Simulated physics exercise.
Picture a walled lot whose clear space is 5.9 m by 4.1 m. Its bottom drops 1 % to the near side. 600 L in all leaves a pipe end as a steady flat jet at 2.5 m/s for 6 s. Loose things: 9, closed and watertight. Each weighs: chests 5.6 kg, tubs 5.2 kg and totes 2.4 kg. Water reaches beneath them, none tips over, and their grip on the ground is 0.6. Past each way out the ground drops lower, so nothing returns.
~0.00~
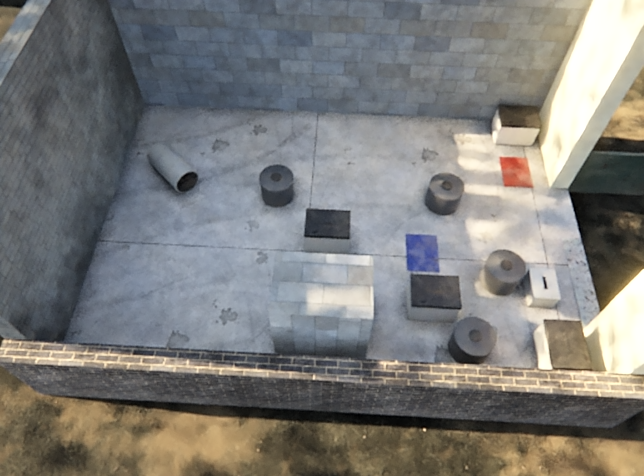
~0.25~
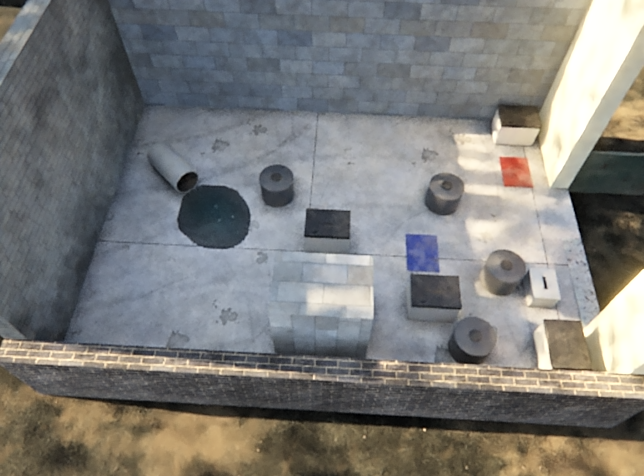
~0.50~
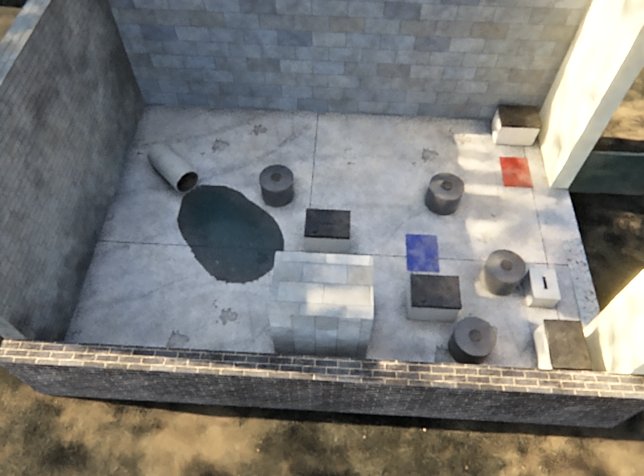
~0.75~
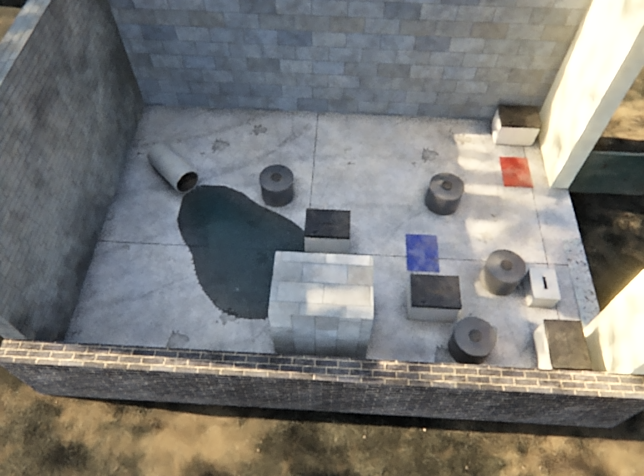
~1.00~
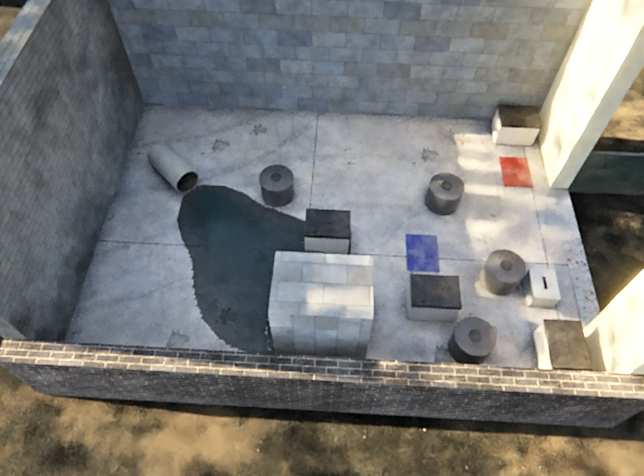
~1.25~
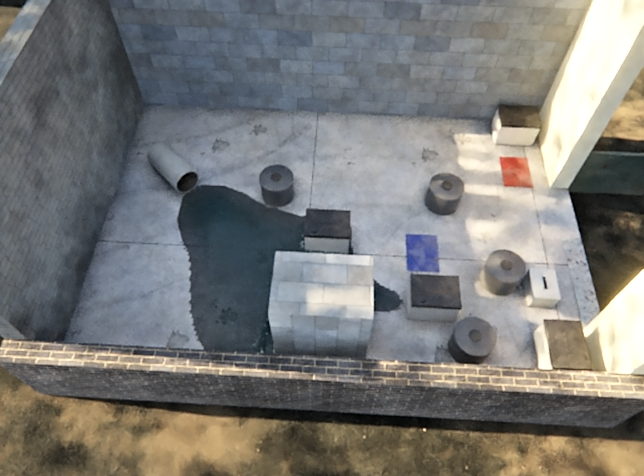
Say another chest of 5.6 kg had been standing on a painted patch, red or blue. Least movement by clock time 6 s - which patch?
It would have moved least on red.
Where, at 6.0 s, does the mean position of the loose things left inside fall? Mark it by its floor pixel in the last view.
I'd say about (473, 243) in the last view.
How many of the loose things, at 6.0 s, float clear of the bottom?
Of them, 4.
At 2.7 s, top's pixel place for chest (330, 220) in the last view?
Near (355, 222).
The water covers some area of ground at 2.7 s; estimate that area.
About 8.0 m2.
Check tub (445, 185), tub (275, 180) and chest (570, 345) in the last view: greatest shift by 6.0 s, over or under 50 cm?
Taking them in order, the first is within the mark, the second within the mark and the third within the mark.
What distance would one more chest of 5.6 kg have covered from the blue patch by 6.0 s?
About 80 cm.
After 1.8 s on red it would be 0 cm off in 0 cm of water; on blue it would be 0 cm off in 1 cm of water.
After 2.7 s on red it would be 0 cm off in 0 cm of water; on blue it would be 8 cm off in 2 cm of water.
After 4.2 s on red it would be 0 cm off in 1 cm of water; on blue it would be 56 cm off in 3 cm of water.
After 6.0 s on red it would be 0 cm off in 1 cm of water; on blue it would be 86 cm off in 2 cm of water.
